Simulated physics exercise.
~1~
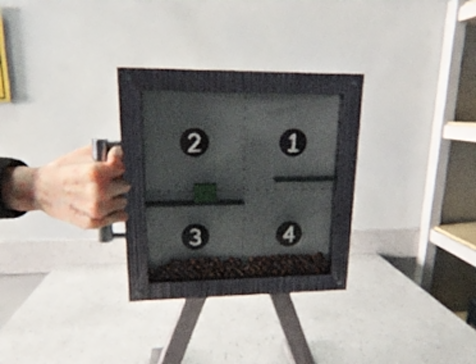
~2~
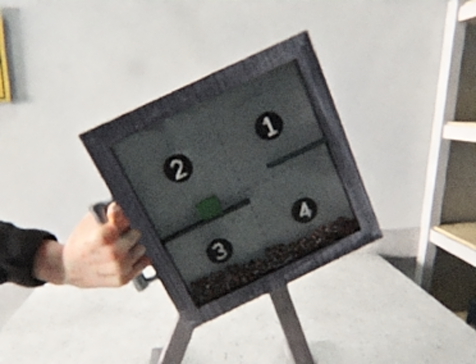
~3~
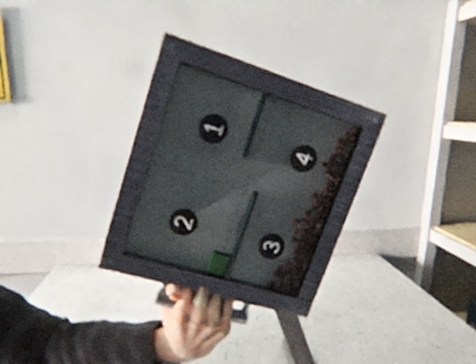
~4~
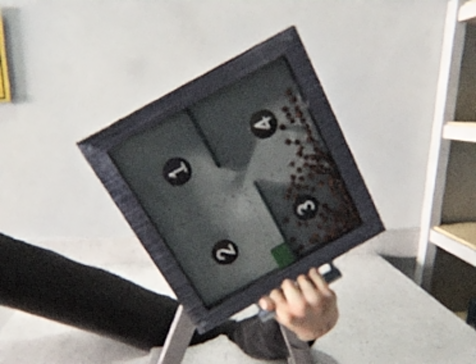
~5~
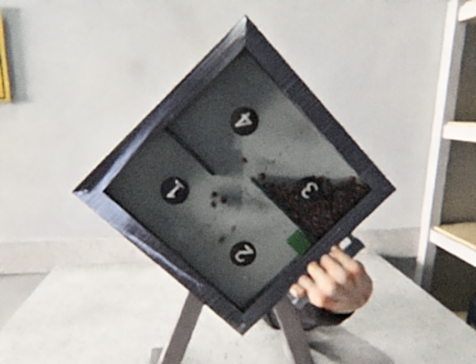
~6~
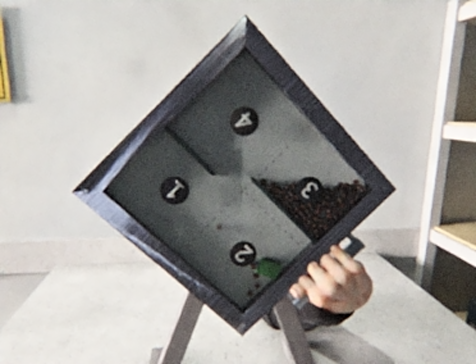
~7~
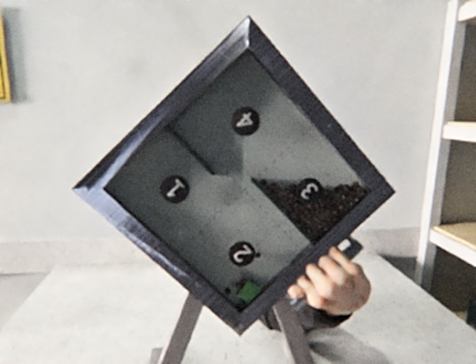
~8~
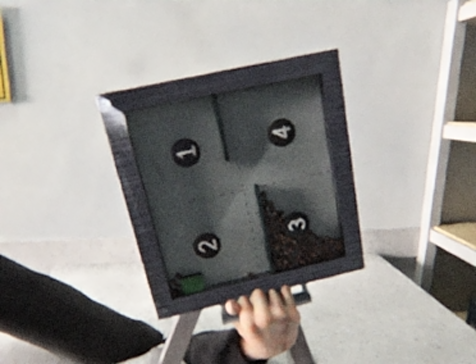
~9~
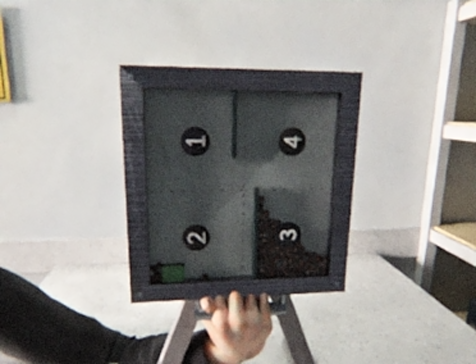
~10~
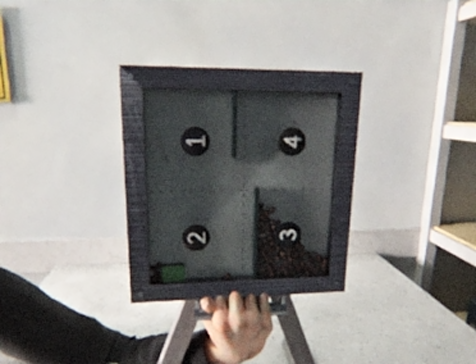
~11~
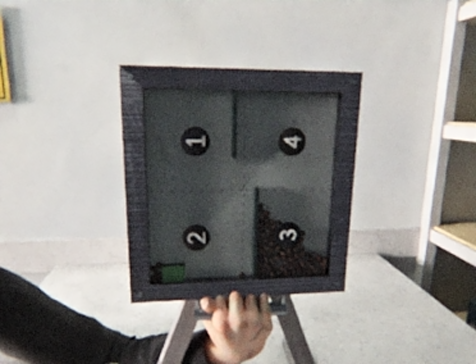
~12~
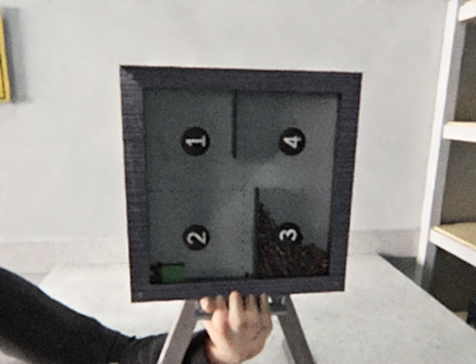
The clip shows a hand turning a framed, see-through box of dark beads anticlockwise onto a corner, pausing while the green block slides, then swinging it partway back until it rests on its side, beads piled mostly at lower right and the block at lower left.
